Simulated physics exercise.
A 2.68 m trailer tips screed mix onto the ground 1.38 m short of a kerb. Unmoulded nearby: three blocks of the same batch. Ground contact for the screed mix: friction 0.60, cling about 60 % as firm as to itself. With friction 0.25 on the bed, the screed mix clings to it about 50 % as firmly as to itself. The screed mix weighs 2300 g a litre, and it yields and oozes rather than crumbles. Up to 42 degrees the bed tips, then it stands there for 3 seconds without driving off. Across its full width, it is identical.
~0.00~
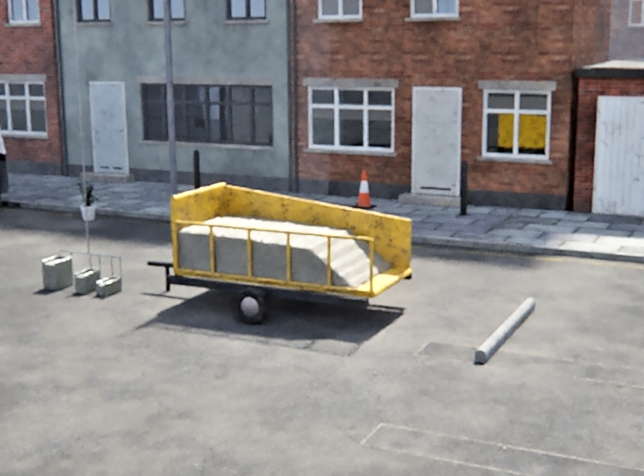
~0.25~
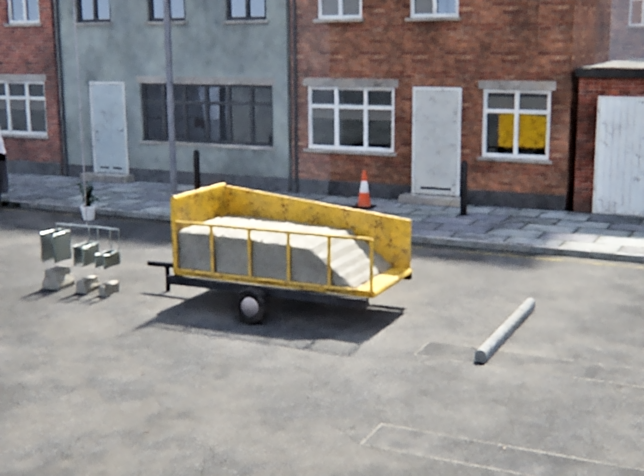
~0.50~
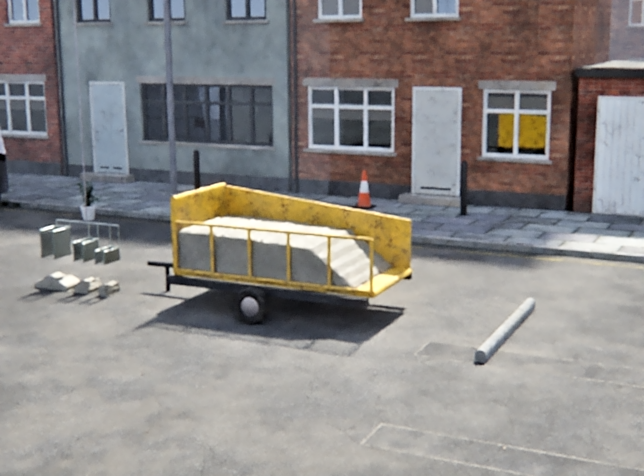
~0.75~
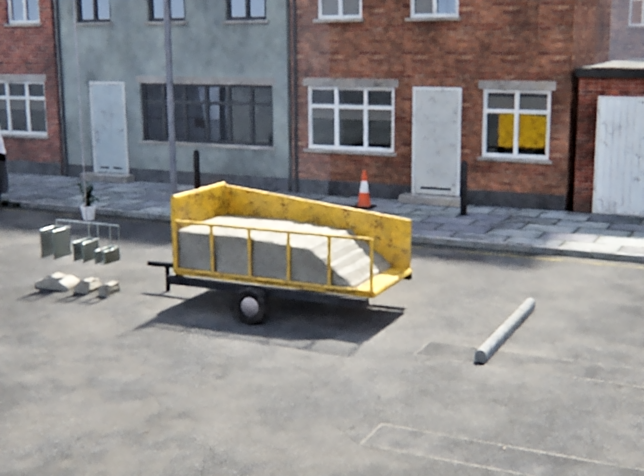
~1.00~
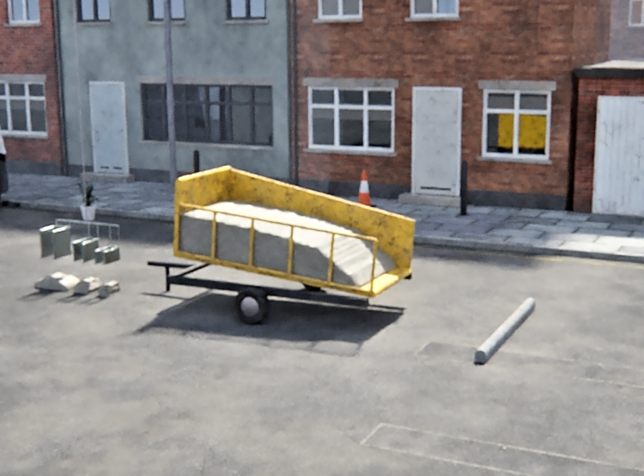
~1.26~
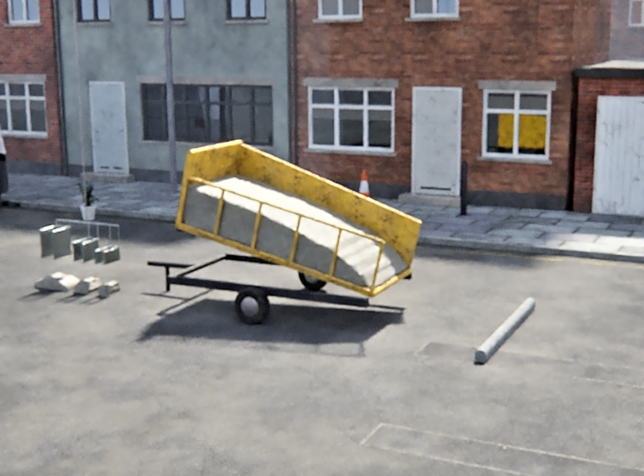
The video shows three grey blocks at left slumping into low mounds as their moulds hang above, then a yellow trailer bed loaded with pale grey material rising at its left end, tilting down towards the right.
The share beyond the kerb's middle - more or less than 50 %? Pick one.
More.
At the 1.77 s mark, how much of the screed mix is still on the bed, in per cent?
Share at that time: Around 90 %.
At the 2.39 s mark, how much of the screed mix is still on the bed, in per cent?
Close to 45 percent.
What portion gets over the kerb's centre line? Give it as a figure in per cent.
About 60 per cent.
After 1.77 s, the tilt is 29 degrees, 90 % is on the bed and 0 % past the kerb's middle.
After 2.39 s, the tilt is 42 degrees, 47 % is on the bed and 1 % past the kerb's middle.
After 3.00 s, the tilt is 42 degrees, none is on the bed and 39 % past the kerb's middle.
After 3.61 s, the tilt is 42 degrees, none is on the bed and 58 % past the kerb's middle.
After 5.31 s, the tilt is 42 degrees, none is on the bed and 58 % past the kerb's middle.
